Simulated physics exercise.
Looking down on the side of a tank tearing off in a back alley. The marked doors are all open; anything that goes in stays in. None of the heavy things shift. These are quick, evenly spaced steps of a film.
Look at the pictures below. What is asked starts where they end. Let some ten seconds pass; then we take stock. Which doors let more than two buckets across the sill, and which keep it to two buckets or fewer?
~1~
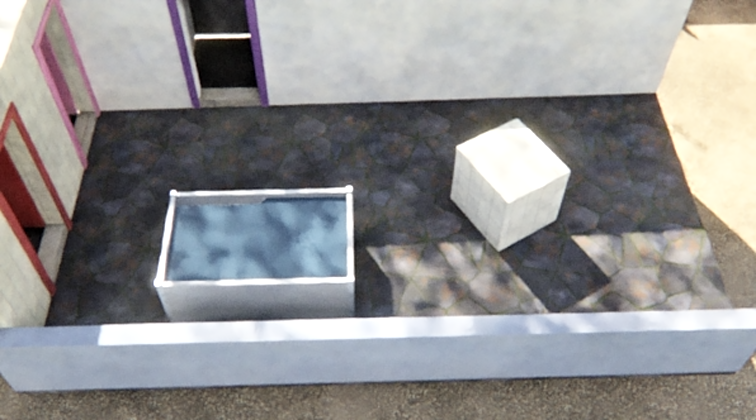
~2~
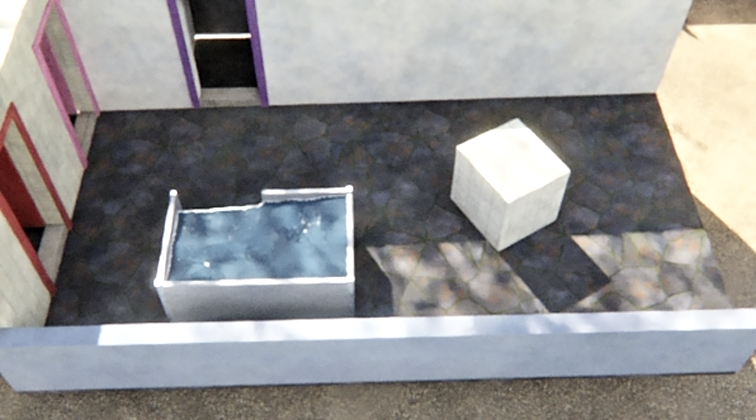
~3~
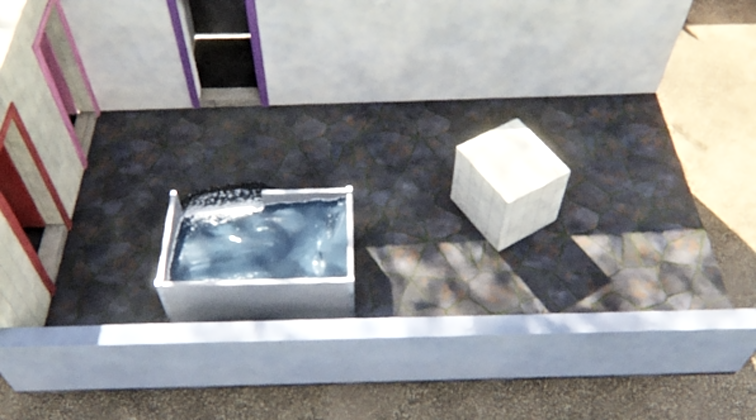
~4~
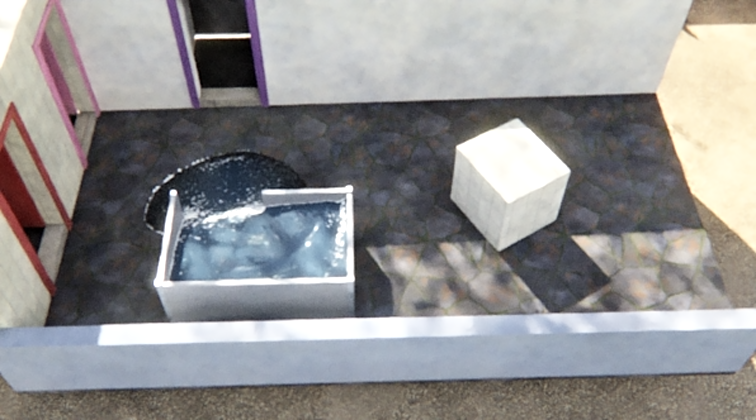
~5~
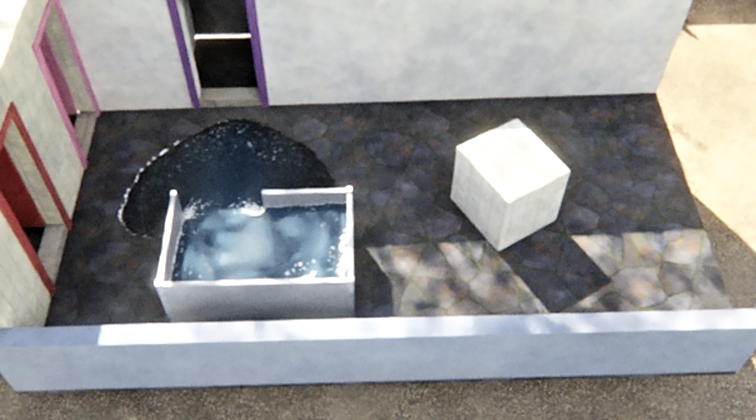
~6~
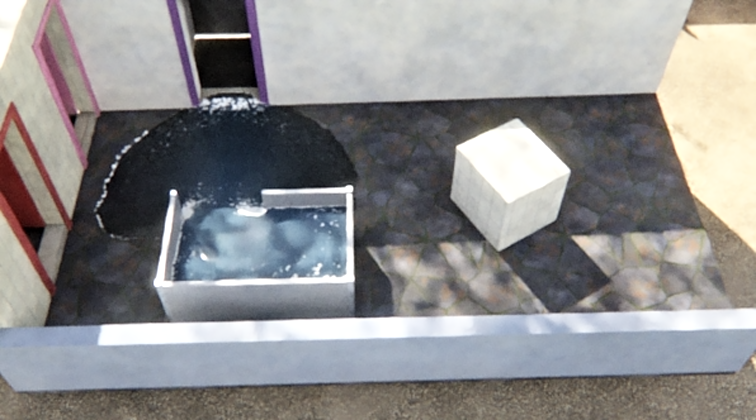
The purple door passes two buckets; the red door does not pass two buckets; the pink door passes two buckets.
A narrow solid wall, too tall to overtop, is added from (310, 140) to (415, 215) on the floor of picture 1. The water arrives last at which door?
It's the red-painted one.
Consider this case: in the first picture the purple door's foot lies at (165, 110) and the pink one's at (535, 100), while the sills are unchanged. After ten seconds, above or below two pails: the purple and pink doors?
Purple door: Over the limit; pink door: Under the limit.
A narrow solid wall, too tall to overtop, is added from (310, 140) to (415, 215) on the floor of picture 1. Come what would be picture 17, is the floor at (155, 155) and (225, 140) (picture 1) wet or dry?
Submerged and submerged, in that order.
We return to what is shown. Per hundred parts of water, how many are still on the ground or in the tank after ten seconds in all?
About 70 %.
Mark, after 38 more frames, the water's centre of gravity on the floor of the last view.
That comes out near (249, 208).
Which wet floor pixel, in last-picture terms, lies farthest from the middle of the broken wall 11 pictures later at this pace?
About at (512, 106).
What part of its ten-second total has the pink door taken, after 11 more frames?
Approximately 35 in a hundred, I reckon.
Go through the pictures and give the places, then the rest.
Still water in the tank at (259, 239), in the first frame.
The front is at a hidden place, out from the gap on the tank's far side, in the second frame.
The front is at a hidden place, out from the gap on the tank's far side, in the third frame.
The front is at (253, 156), out from the gap on the tank's far side, in the fourth frame.
The front is at (235, 123), out from the gap on the tank's far side, in the fifth frame.
The front is at (220, 96), out from the gap on the tank's far side, in the sixth frame.
A moment on, water covers 25 % of the floor; the purple door far over two buckets in, the red door not reached, the pink door under two buckets in.
Next, water covers 30 % of the floor; the purple door far over two buckets in, the red door wet at the sill, nothing in, the pink door far over two buckets in.
Then, water covers 50 % of the floor; the purple door far over two buckets in, the red door wet at the sill, nothing in, the pink door far over two buckets in.
Later, water covers 75 % of the floor; the purple door far over two buckets in, the red door wet at the sill, nothing in, the pink door far over two buckets in.
In the end, water covers 85 % of the floor; the purple door far over two buckets in, the red door wet at the sill, nothing in, the pink door far over two buckets in.
